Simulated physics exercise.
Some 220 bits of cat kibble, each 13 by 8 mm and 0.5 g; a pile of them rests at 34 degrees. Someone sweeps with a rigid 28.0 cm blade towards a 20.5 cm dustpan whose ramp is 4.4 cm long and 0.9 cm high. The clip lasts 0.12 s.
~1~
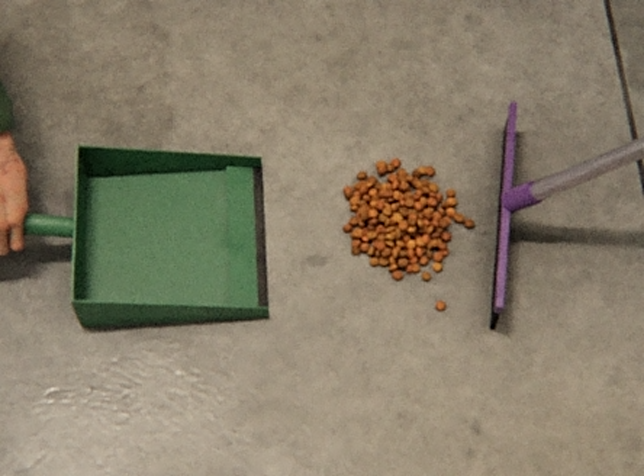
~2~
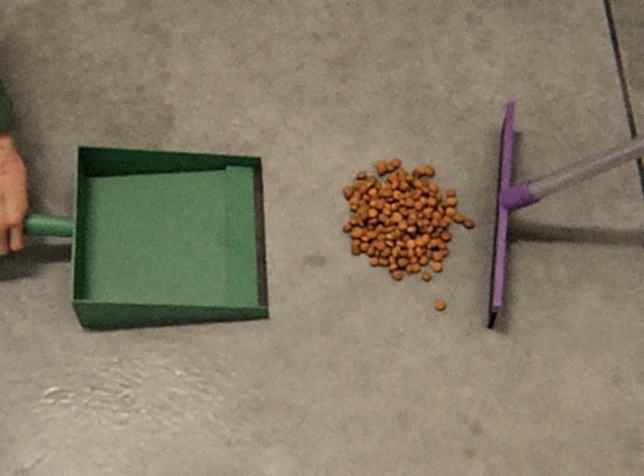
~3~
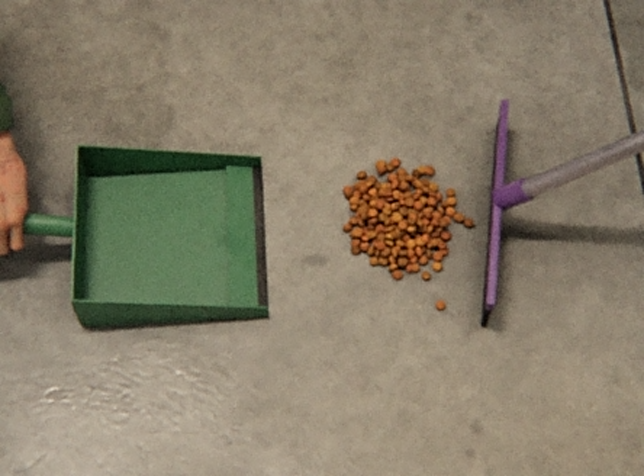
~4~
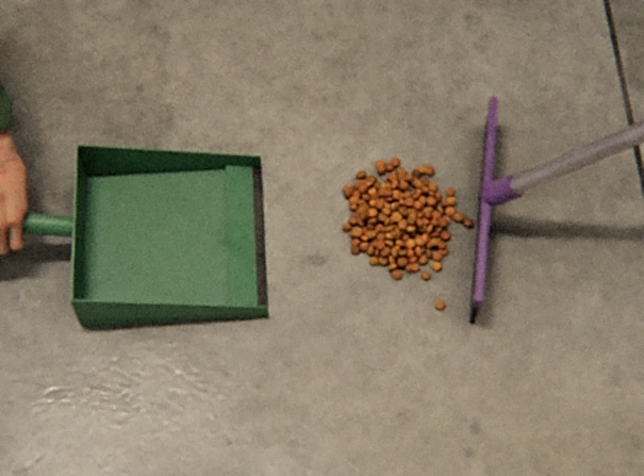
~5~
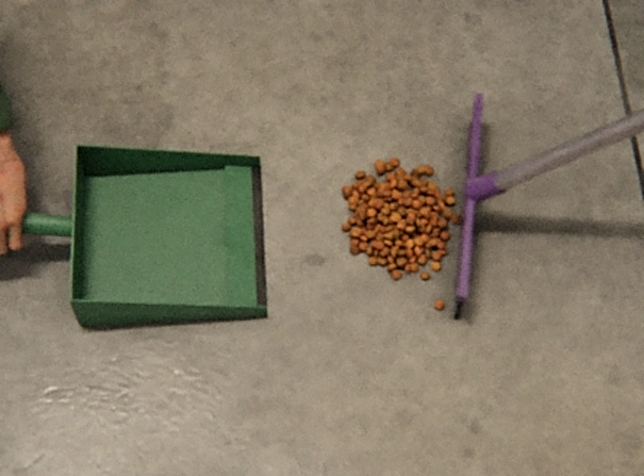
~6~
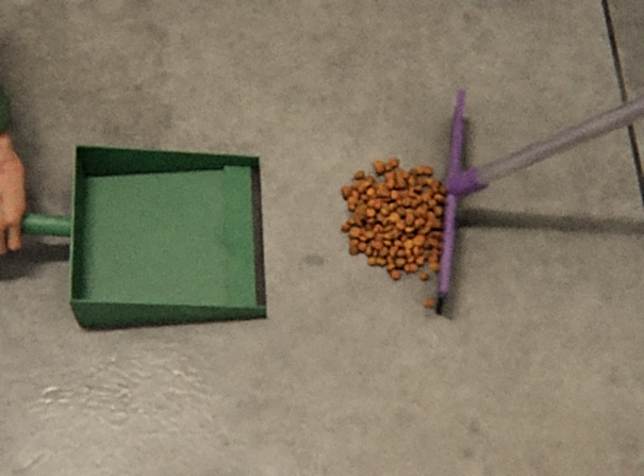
We see a hand holding a green dustpan still at left while a purple blade on a pole slides left across a grey floor, meeting a pile of small brown pieces and nudging those along its right edge.
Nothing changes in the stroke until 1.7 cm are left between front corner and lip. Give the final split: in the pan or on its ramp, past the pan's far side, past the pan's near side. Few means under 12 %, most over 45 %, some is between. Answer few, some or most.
Pan: Some, far side: Some, near side: Few.
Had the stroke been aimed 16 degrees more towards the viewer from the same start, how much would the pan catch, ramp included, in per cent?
In that case some 40 per cent.
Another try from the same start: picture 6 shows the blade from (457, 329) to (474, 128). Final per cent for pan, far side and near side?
Pan 5, far 5, near 10.
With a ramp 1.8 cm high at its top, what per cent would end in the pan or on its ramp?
In that case some 30 per cent.
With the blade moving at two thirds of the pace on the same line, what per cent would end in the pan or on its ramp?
Then about 30 per cent.
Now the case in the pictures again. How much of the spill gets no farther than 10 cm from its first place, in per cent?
Roughly 0 per cent.
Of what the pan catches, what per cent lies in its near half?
About 20 per cent.
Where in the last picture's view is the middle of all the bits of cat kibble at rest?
Near (255, 190).
Then, 0.12 s after the last picture, middle of the blade 13 cm from the lip; 0 % over the lip, far side 10 %, near side 0 %.
Then, 0.21 s after the last picture, middle of the blade 6 cm from the lip; 5 % over the lip, far side 25 %, near side 0 %.
Then, 0.42 s after the last picture, middle of the blade 4 cm from the lip; 40 % over the lip, far side 30 %, near side 0 %.
In the end, pan 40 %, far side 30 %, near side 0 %, in front of the lip or behind the blade 35 %.
